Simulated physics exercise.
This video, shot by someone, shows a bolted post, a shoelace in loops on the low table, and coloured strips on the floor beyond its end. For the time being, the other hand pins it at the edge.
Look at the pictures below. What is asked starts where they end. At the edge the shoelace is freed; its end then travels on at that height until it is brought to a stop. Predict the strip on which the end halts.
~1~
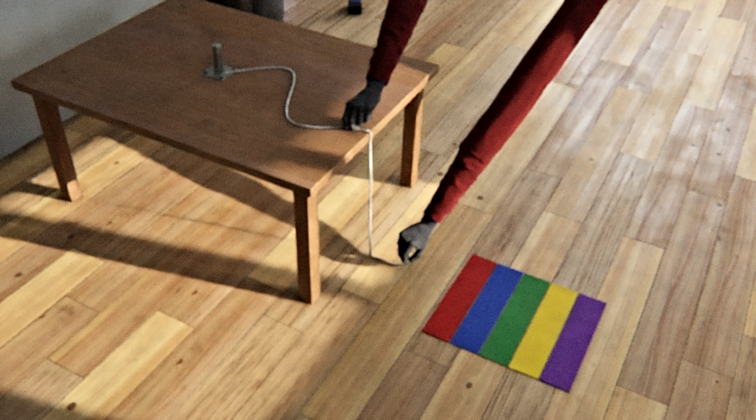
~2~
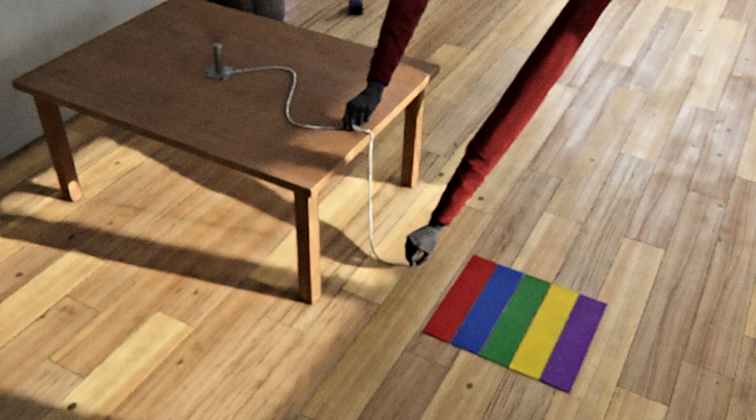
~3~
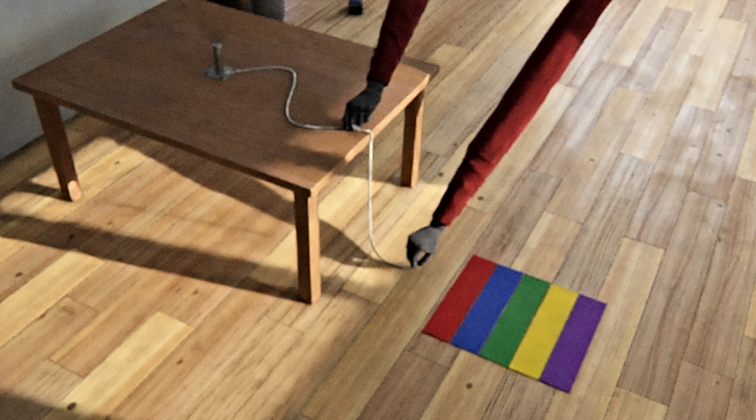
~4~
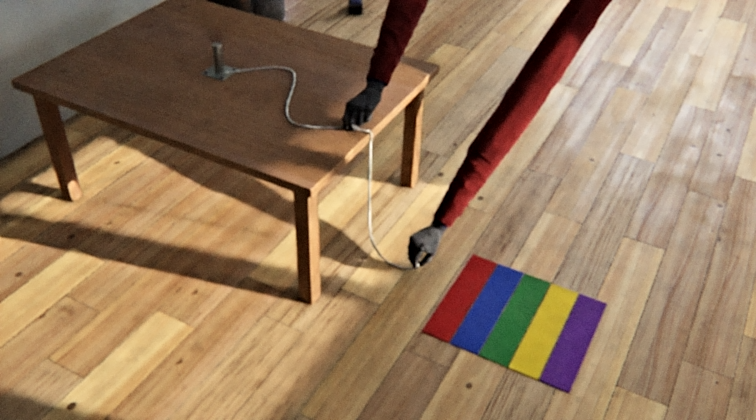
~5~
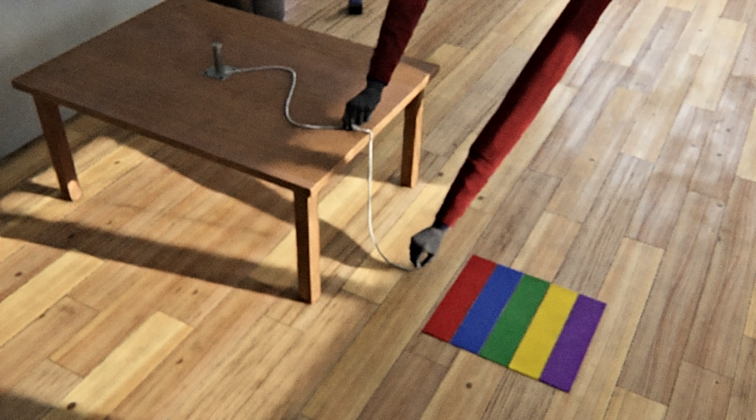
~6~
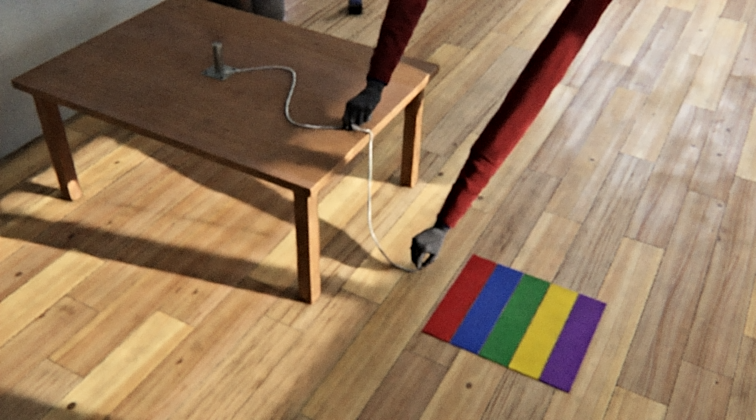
The purple strip.
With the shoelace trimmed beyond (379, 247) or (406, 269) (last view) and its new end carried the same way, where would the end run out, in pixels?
(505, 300) and (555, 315).
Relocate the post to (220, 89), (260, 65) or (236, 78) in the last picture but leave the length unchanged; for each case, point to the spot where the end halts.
Results per try: (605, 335); (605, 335); (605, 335).
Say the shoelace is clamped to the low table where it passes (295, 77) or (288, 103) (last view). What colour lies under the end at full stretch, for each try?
You'd see yellow the first time and green the second.
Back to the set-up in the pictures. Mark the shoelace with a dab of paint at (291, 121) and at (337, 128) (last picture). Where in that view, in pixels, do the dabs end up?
In that view they reach (364, 124) and (402, 156).
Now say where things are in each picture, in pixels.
End (408, 261); red (445, 321); blue (472, 333); green (502, 345); yellow (531, 356); purple (561, 369), in the first frame.
End (416, 264); shoelace through (259, 69) (294, 87) (294, 123) (362, 131) (370, 187) (371, 242), in the second frame.
End (417, 265), in the third frame.
End (419, 266); shoelace through (259, 69) (293, 87) (293, 123) (361, 130) (369, 187) (373, 243), in the fourth frame.
End (420, 266), in the fifth frame.
End (422, 267); shoelace through (258, 68) (293, 86) (293, 123) (361, 130) (369, 187) (376, 243), in the sixth frame.
Soon after, end near (528, 307); over green.
After that, end near (560, 319); over yellow.
At the stop, end near (579, 327); over purple. It halts on the purple strip.
